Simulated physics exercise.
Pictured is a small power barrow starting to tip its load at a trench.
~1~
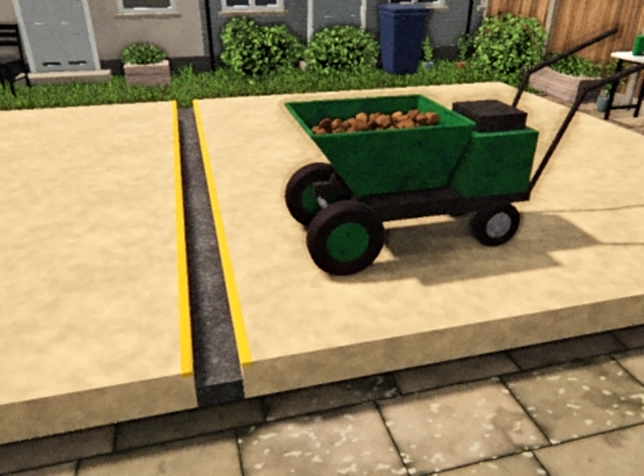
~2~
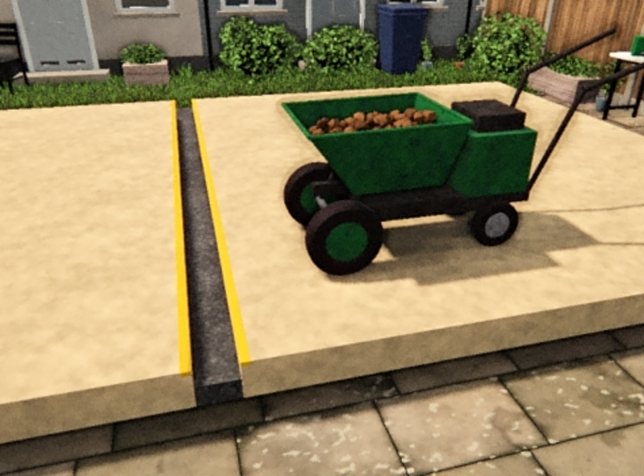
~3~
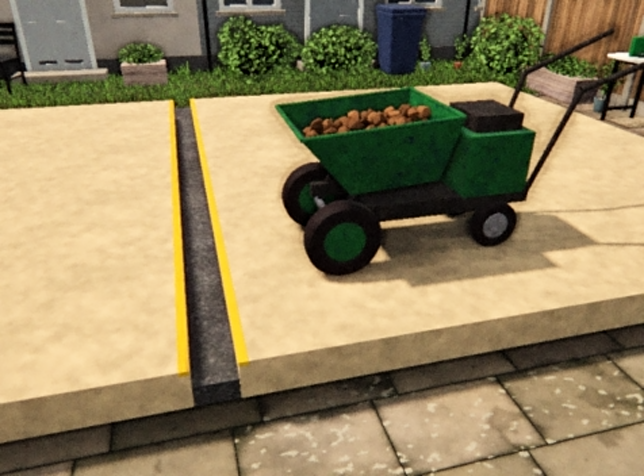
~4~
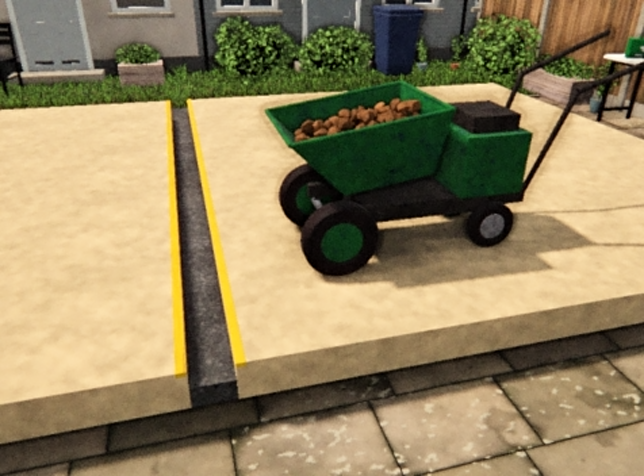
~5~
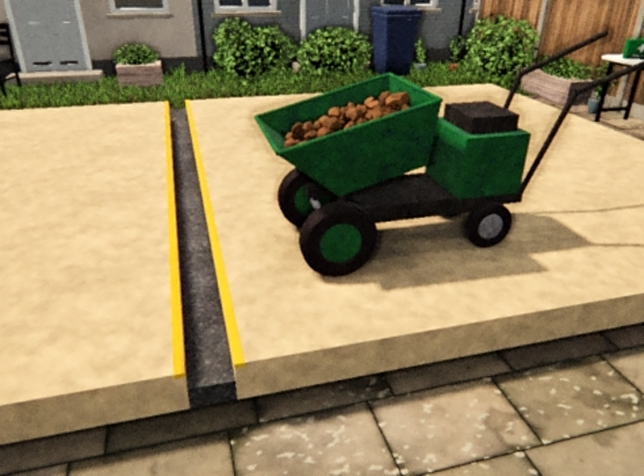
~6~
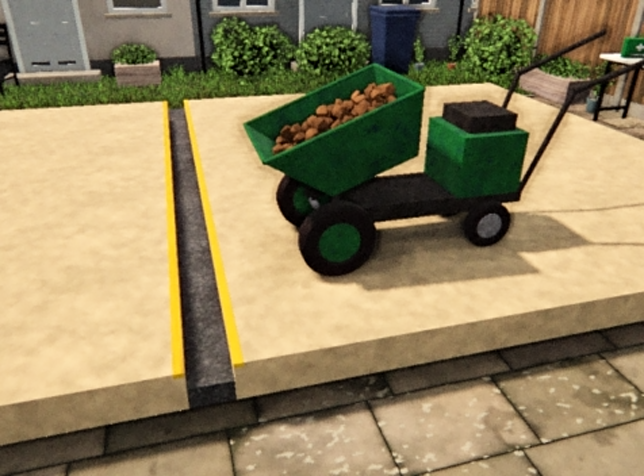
The video shows a green power barrow loaded with brown clods standing on a pale slab beside a narrow, yellow-edged trench, as its skip gradually tilts forward to the left, the rear rising while the wheels stay in place.
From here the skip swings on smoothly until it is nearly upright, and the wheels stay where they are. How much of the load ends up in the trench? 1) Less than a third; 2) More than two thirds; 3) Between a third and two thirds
The answer is 3.
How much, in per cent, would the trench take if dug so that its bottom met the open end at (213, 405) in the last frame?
About 70 per cent.
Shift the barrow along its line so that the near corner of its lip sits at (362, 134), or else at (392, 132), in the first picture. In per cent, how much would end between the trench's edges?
Roughly 40 and 20 percent respectively.
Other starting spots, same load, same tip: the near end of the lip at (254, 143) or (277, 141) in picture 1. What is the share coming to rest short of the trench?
I'd expect close to 0 per cent and then close to 0 per cent.
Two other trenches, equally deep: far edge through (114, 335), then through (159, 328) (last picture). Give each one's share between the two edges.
The first try comes to close to 80 per cent, the next to 60 per cent.
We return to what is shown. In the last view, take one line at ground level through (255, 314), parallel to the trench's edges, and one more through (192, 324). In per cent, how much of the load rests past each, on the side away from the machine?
In order: 70 per cent, then 40 per cent.
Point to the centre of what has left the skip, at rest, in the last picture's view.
Near pixel (184, 260).
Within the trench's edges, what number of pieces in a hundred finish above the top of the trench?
Roughly 50 percent of them.
Soon, skip tipped steeply; all in the skip.
A while on, skip tipped right over; about two thirds in the skip; about a quarter in or heaped over the trench; a small part beyond it; a stray few falling.
Towards the end, skip tipped right over; about a quarter in the skip; a small part short of the trench; about a third in or heaped over the trench; about a quarter beyond it.
Finally, skip tipped right over; about a quarter in the skip; a small part short of the trench; about half in or heaped over the trench; about a quarter beyond it.
